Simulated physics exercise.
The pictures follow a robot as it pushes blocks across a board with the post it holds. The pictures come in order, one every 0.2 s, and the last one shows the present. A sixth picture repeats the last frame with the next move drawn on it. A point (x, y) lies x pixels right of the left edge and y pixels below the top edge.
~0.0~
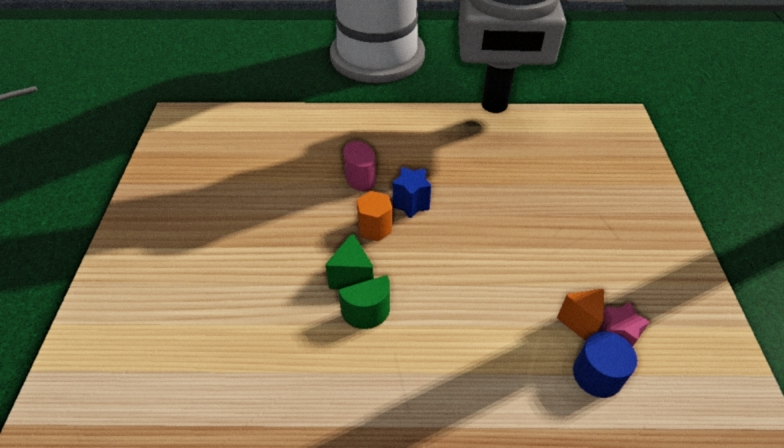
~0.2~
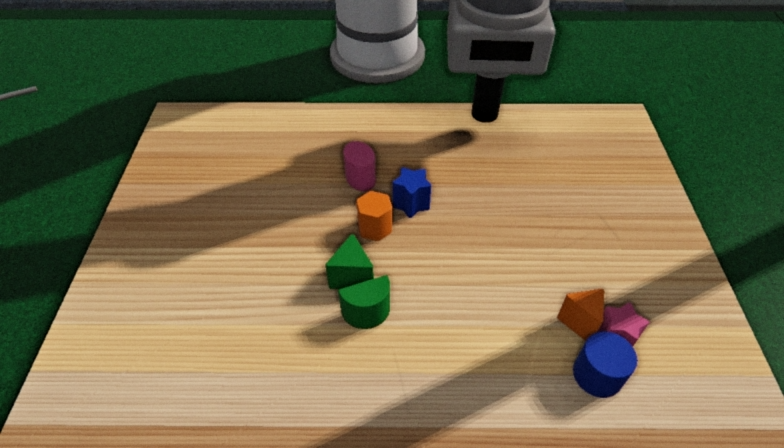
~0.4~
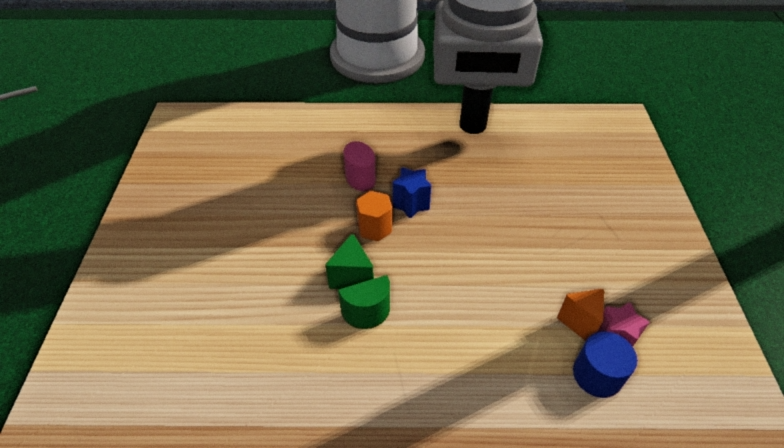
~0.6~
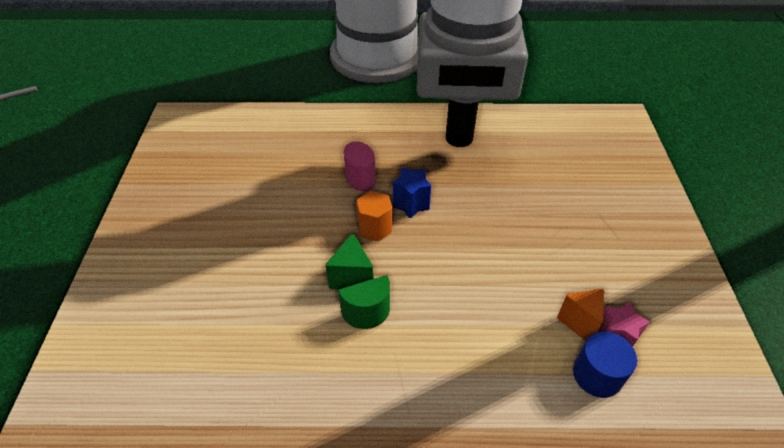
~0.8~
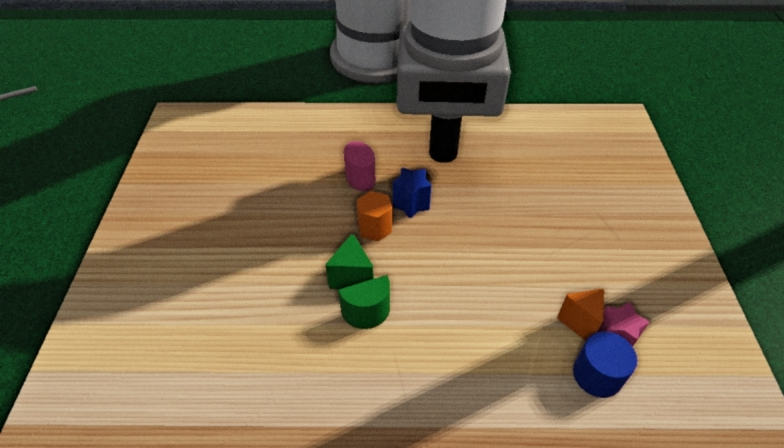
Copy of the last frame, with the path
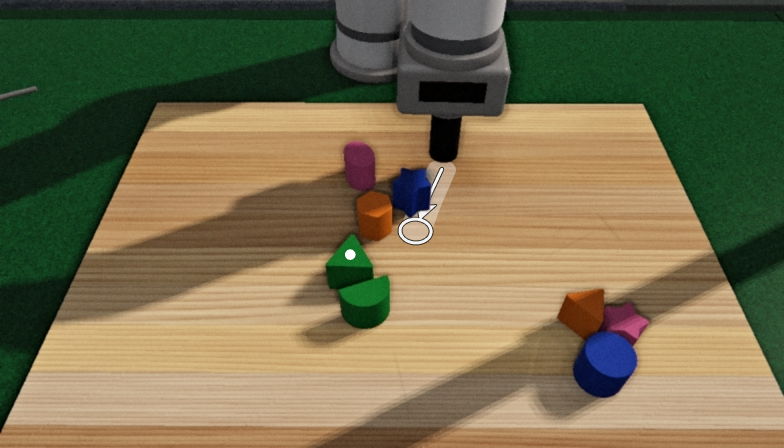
On a wooden board, a robot arm's black post moves down and left past unmoving colored blocks.
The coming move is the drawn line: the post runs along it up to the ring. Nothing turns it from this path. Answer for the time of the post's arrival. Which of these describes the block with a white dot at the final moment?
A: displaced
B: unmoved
Option B.
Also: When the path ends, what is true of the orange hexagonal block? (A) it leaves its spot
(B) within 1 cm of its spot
My pick is A.
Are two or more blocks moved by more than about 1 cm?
Yes.
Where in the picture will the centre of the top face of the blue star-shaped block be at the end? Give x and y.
Put as a pixel place, it's (383, 213).
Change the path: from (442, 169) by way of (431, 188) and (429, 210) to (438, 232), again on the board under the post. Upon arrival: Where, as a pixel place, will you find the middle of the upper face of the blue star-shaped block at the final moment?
The blue star-shaped block ends near (406, 206).
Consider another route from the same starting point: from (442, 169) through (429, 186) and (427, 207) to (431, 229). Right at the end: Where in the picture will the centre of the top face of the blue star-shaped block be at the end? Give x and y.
The centre of its top face lies at (403, 210).
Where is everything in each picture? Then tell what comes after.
The first frame shows post's lower end at (494, 106); green three-sided block at (350, 255); orange hexagonal block at (374, 204); blue star-shaped block at (412, 179).
The second frame shows post at (485, 115); blocks still.
The third frame shows post at (473, 126); blocks still.
The fourth frame shows post at (459, 139); blocks still.
The fifth frame shows post at (443, 154); green three-sided block at (350, 255); orange hexagonal block at (374, 204); blue star-shaped block at (412, 179).
Drawn move, in a line from (442, 169) to (416, 231); the dot is on the green three-sided block.
On the path given first. Halfway along, post at (429, 184); blue star-shaped block at (401, 190), turned 15° clockwise.
At the end, post at (416, 216); green three-sided block still; orange hexagonal block at (349, 213), turned 35° clockwise; blue star-shaped block at (383, 213), turned 55° clockwise.
